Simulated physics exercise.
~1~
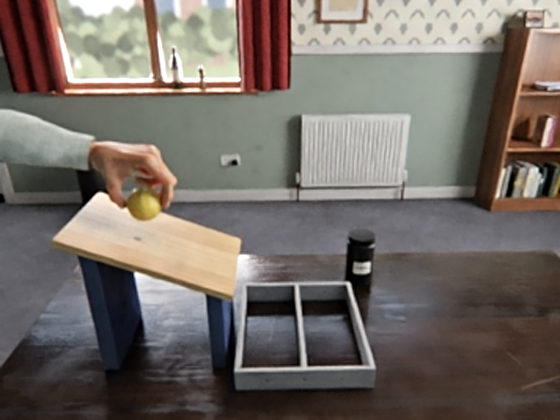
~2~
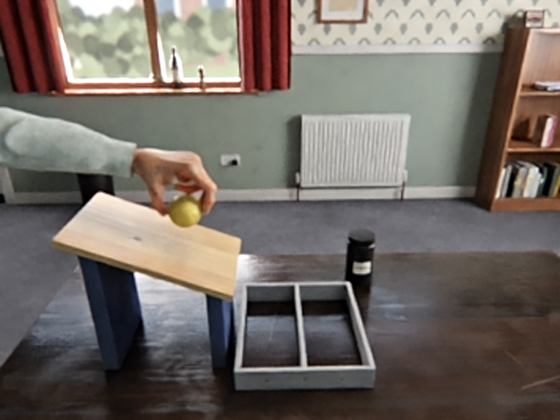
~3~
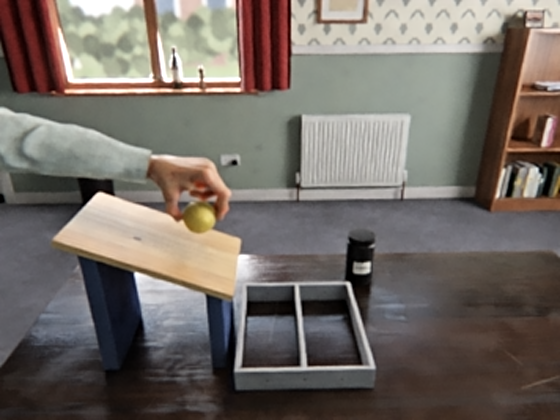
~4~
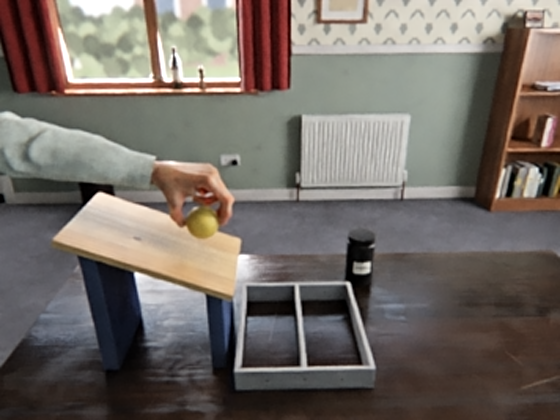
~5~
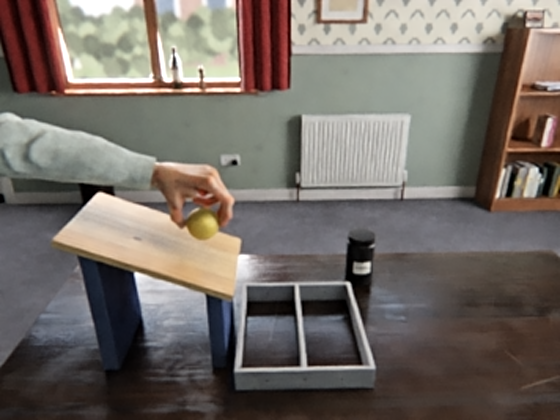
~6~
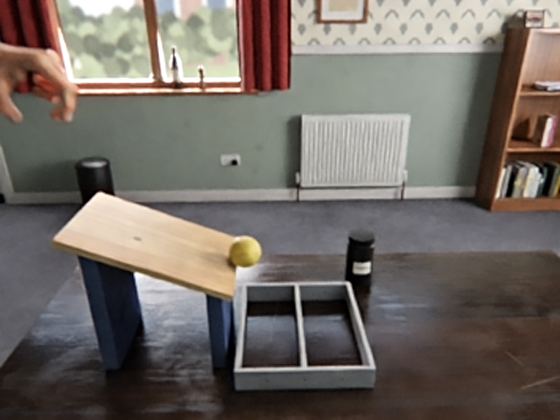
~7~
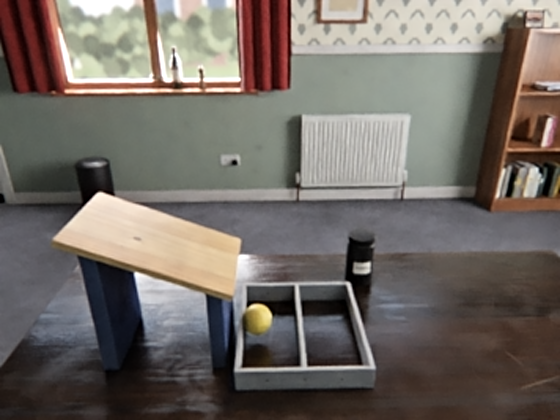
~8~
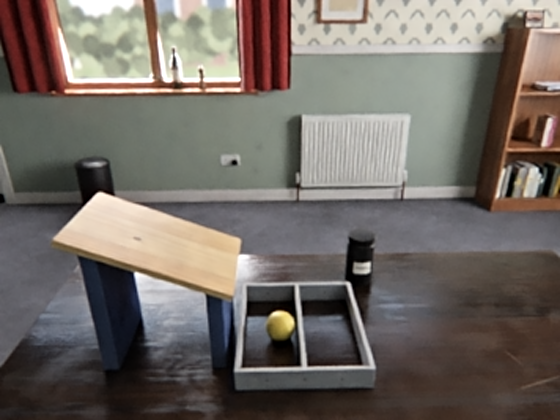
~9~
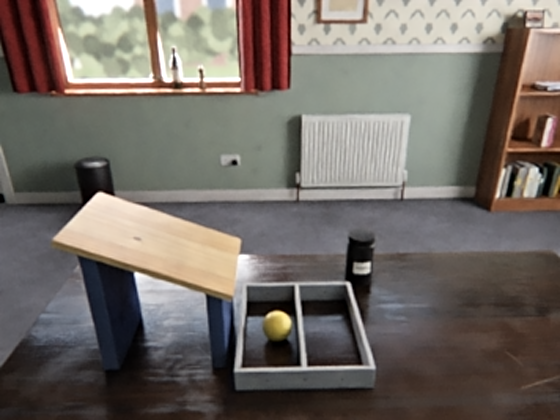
A hand held a yellow lemon over a sloping wooden board, moved it right toward the lower end and let go, and the lemon dropped off the edge into the nearer section of a grey tray, where it settled beside the divider.
